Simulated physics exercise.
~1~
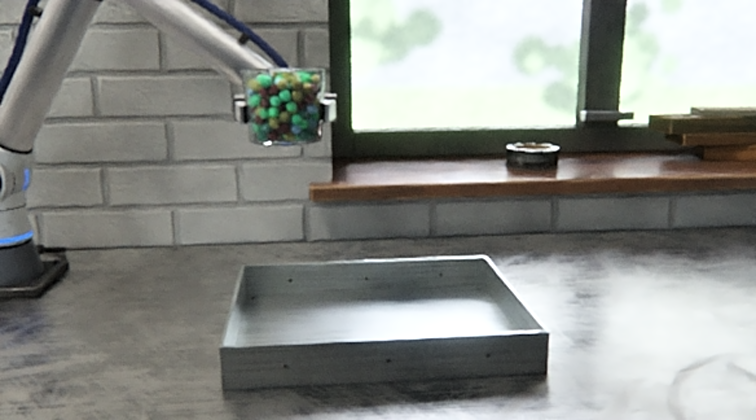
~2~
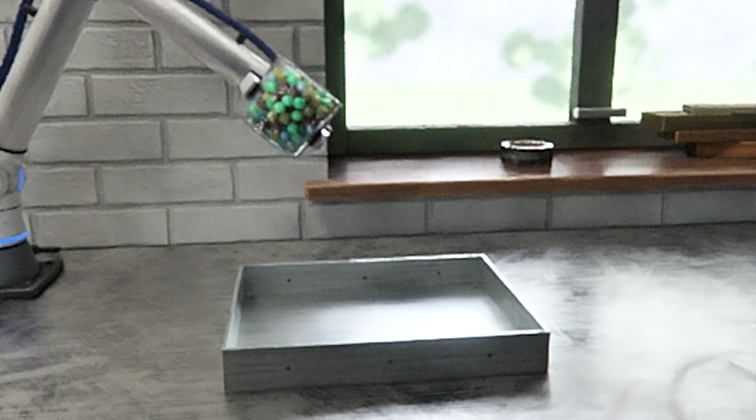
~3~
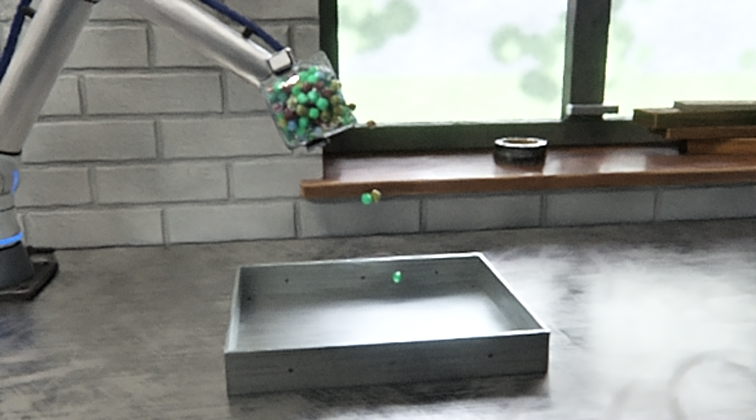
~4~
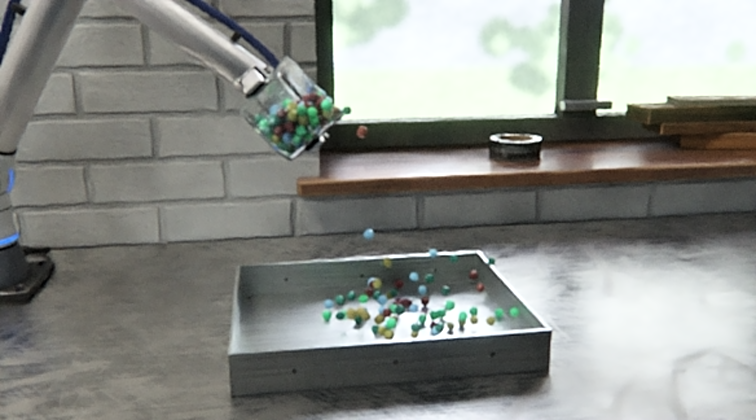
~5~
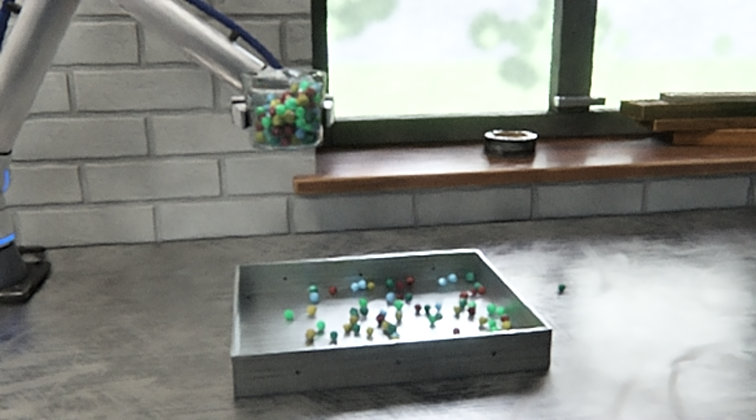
A robot arm at the left holds a clear cup full of small round sweets, mostly green and brown, above a shallow grey tray on a dark, mottled tabletop. Behind are a white brick wall and a window with a wooden sill carrying a small round dish, all seen from the front and slightly above. The arm tips the cup to the right, and a few sweets spill over its lip. More pour down, scattering and bouncing across the tray. Finally the cup swings upright, still holding many sweets, while others lie spread in the tray and one green sweet sits outside to the right.
